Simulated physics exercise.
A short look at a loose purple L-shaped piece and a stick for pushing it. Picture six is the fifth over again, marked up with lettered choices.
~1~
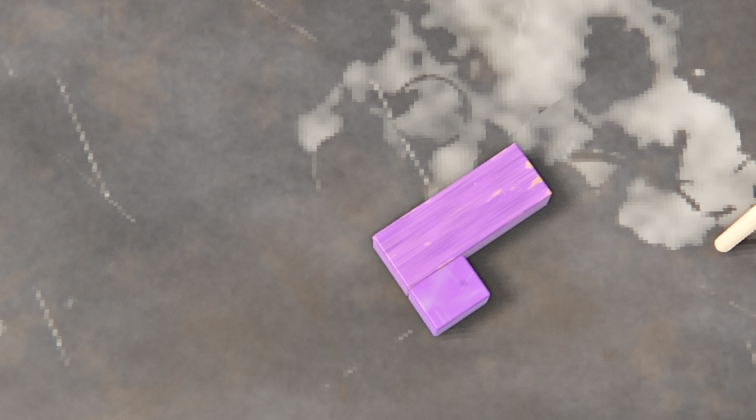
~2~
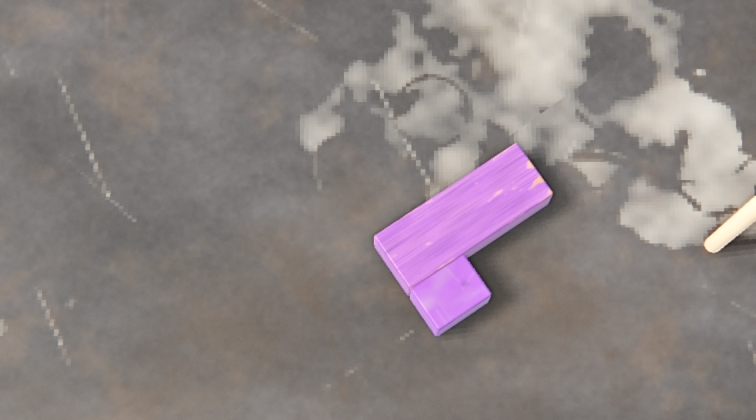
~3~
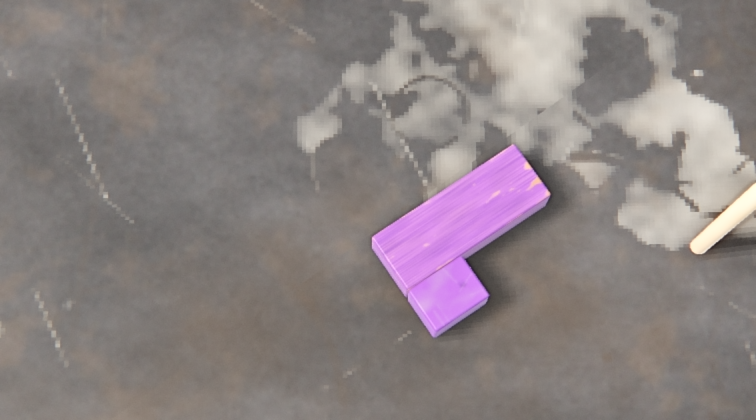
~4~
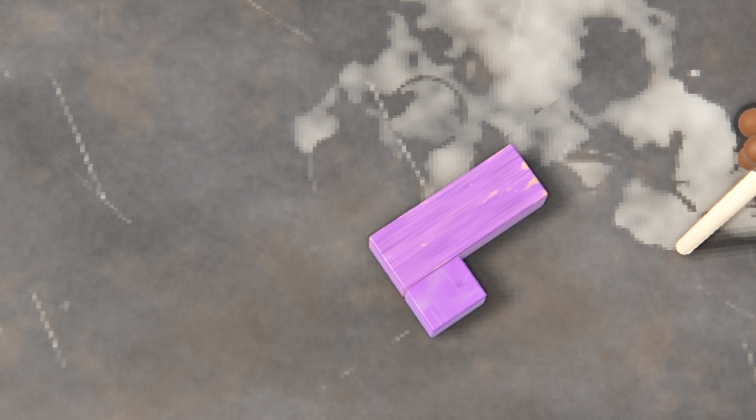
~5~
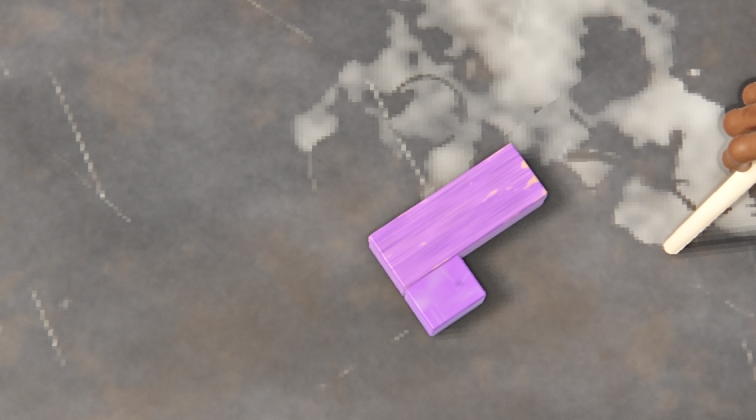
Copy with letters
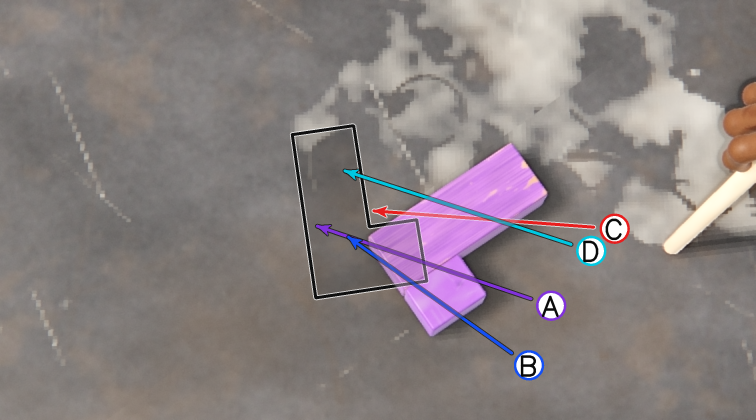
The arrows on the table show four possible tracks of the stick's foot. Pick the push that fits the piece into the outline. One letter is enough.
C.
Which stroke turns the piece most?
D.
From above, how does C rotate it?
It turns anticlockwise.
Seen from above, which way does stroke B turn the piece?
On that stroke, clockwise.
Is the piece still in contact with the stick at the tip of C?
Yes.
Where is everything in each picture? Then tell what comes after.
The first frame shows purple L-shaped piece (463, 215).
The second frame shows purple L-shaped piece (465, 215).
The third frame shows purple L-shaped piece (462, 216).
The fourth frame shows purple L-shaped piece (460, 216).
The fifth frame shows purple L-shaped piece (459, 215).
On the marked copy, A from (531, 299) to (317, 226); B from (512, 353) to (349, 237); C from (594, 227) to (374, 211); D from (571, 244) to (345, 171).
Taking C. A third of the way, foot of the stick (513, 222), piece (453, 210).
Two thirds of the way, foot of the stick (432, 216), piece (394, 195).
When it is over, foot of the stick (374, 211), piece (333, 202); it fills the outline.
As for the rest, A leaves the piece out of the outline, at (352, 194); B leaves the piece out of the outline, at (447, 164); D leaves the piece out of the outline, at (330, 206).
